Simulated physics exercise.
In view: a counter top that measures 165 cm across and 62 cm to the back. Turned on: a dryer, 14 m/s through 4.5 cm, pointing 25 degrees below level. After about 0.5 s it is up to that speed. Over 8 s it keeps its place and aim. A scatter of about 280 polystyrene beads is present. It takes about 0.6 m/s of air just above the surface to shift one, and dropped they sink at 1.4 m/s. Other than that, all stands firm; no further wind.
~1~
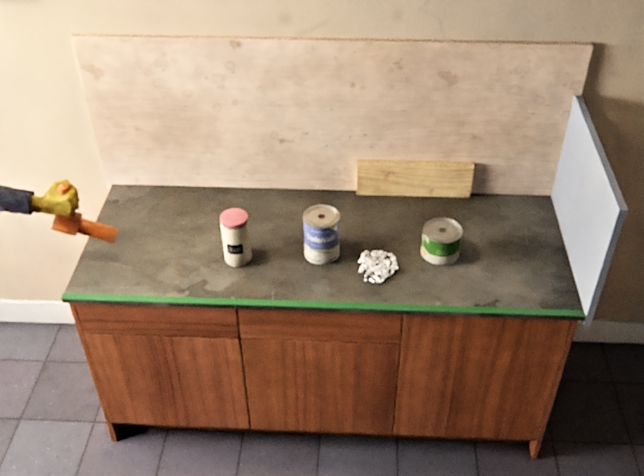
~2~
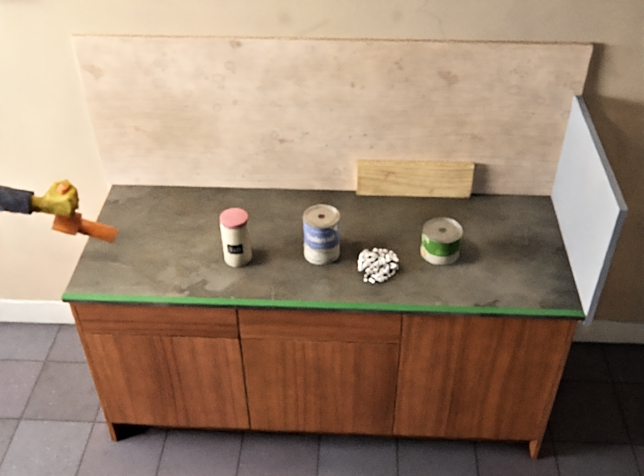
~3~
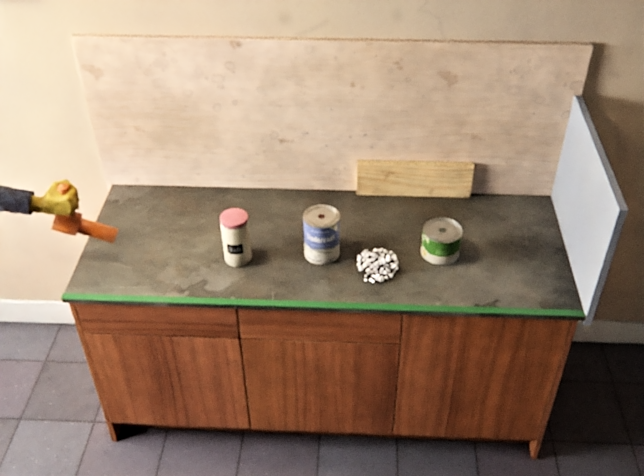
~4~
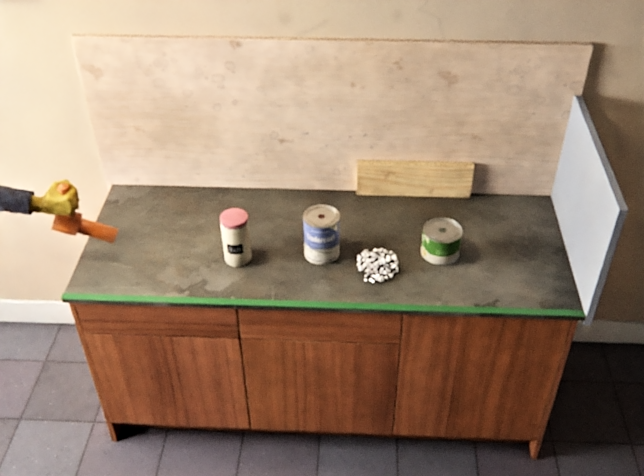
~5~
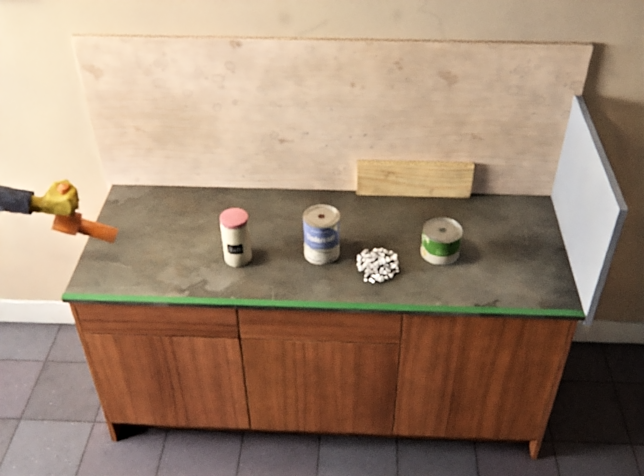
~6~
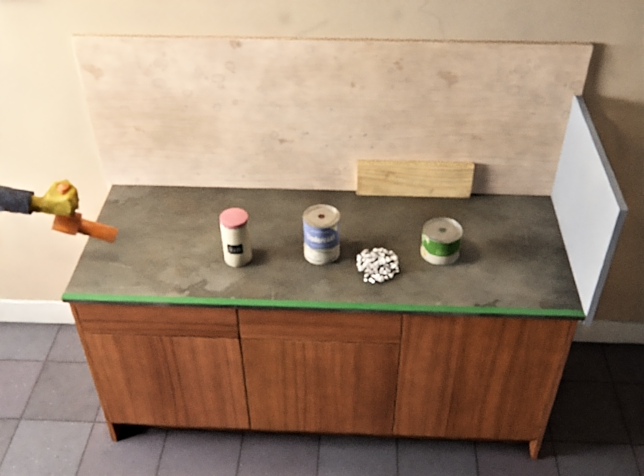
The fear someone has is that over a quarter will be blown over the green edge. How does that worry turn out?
The loss over that edge stays within a quarter.
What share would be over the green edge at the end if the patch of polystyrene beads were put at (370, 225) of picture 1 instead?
70 per cent.
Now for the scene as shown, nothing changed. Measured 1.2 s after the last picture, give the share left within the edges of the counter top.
Near 100 per cent, more or less.
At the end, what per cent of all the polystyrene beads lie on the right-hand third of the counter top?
Near 0 per cent at the end.
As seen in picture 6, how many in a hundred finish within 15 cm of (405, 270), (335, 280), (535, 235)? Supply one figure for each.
I would say some 100 %, 30 % and 0 % respectively.
Then, 1.2 s after the last picture, 64 % are on the move or not yet settled, 0 % are over the green edge; the middle of those still in play is near (380, 263).
Then, 2.1 s after the last picture, 62 % are on the move or not yet settled, 0 % are over the green edge; the middle of those still in play is near (380, 263).
Then, 4.0 s after the last picture, 58 % are on the move or not yet settled, 0 % are over the green edge; the middle of those still in play is near (380, 263).
Then, 7.6 s after the last picture, at the end, 0 % are over the green edge; the middle of those still in play is near (380, 263).
